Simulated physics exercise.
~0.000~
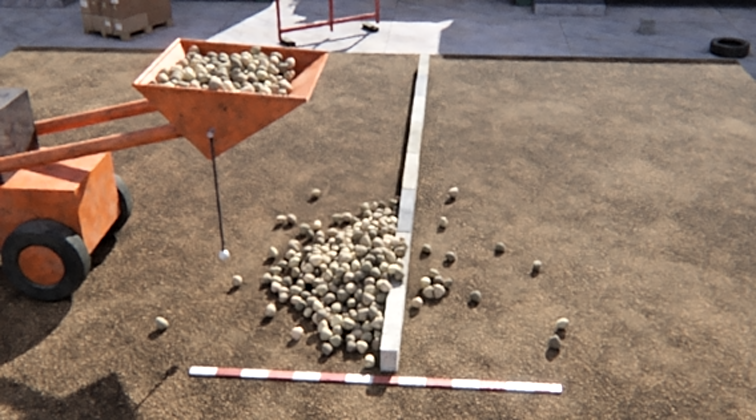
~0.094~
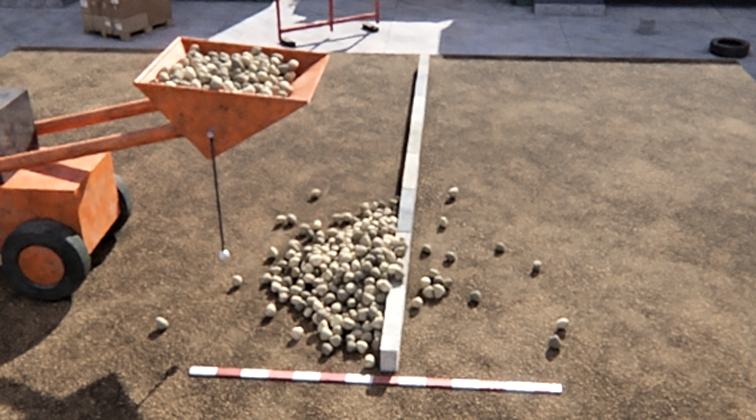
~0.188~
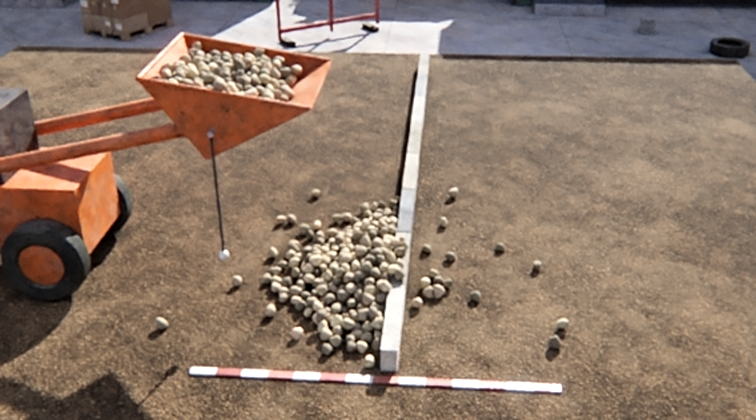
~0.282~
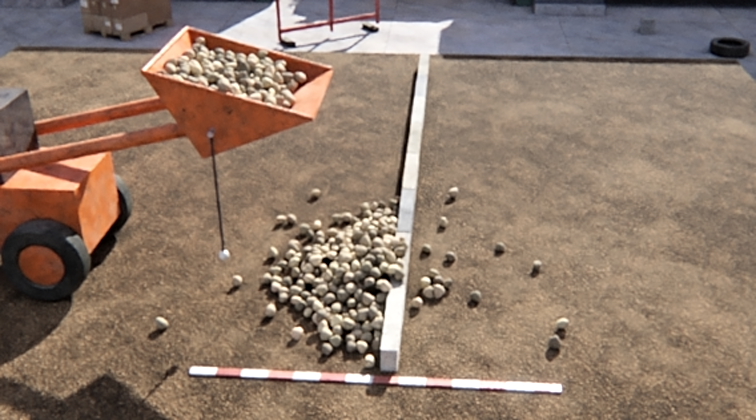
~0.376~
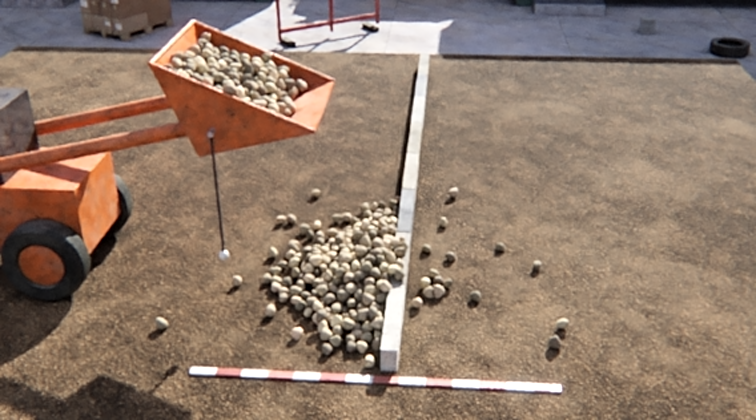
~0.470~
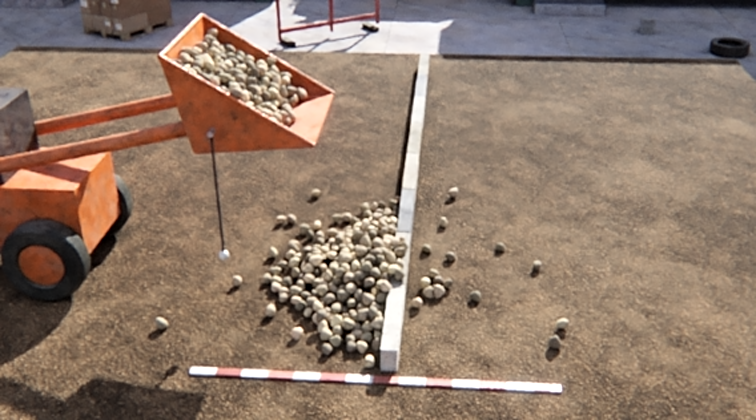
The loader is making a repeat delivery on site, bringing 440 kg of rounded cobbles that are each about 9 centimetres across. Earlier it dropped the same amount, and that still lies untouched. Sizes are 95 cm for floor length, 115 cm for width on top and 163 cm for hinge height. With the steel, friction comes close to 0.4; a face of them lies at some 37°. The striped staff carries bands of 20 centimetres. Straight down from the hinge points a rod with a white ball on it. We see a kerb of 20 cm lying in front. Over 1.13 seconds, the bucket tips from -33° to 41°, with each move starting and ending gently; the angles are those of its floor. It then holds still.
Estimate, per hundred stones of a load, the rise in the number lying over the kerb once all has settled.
Roughly 11 more per hundred.
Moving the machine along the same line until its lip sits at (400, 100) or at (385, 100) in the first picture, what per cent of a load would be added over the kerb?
I'd guess close to 95 per cent first and close to 90 per cent second.
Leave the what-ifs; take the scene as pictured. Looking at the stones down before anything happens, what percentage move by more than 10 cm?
I'd put it at about 15 per cent.
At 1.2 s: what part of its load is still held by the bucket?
About 55 percent.
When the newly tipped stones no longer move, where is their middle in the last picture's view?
I'd put their centre close to (347, 258).
After 0.9 s the floor is at 30°; in per cent of one load, 100 in the bucket, 96 on this side of the kerb, 4 over the kerb; the foremost stones are at (495, 272).
After 1.2 s the floor is at 41°; in per cent of one load, 56 in the bucket, 140 on this side of the kerb, 4 over the kerb; the foremost stones are at (495, 272).
After 1.6 s the floor is at 41°; in per cent of one load, 9 in the bucket, 184 on this side of the kerb, 6 over the kerb; the foremost stones are at (495, 272).
After 4.4 s the floor is at 41°; in per cent of one load, 0 in the bucket, 185 on this side of the kerb, 15 over the kerb; the foremost stones are at (539, 294). Net gain over the kerb, 11.
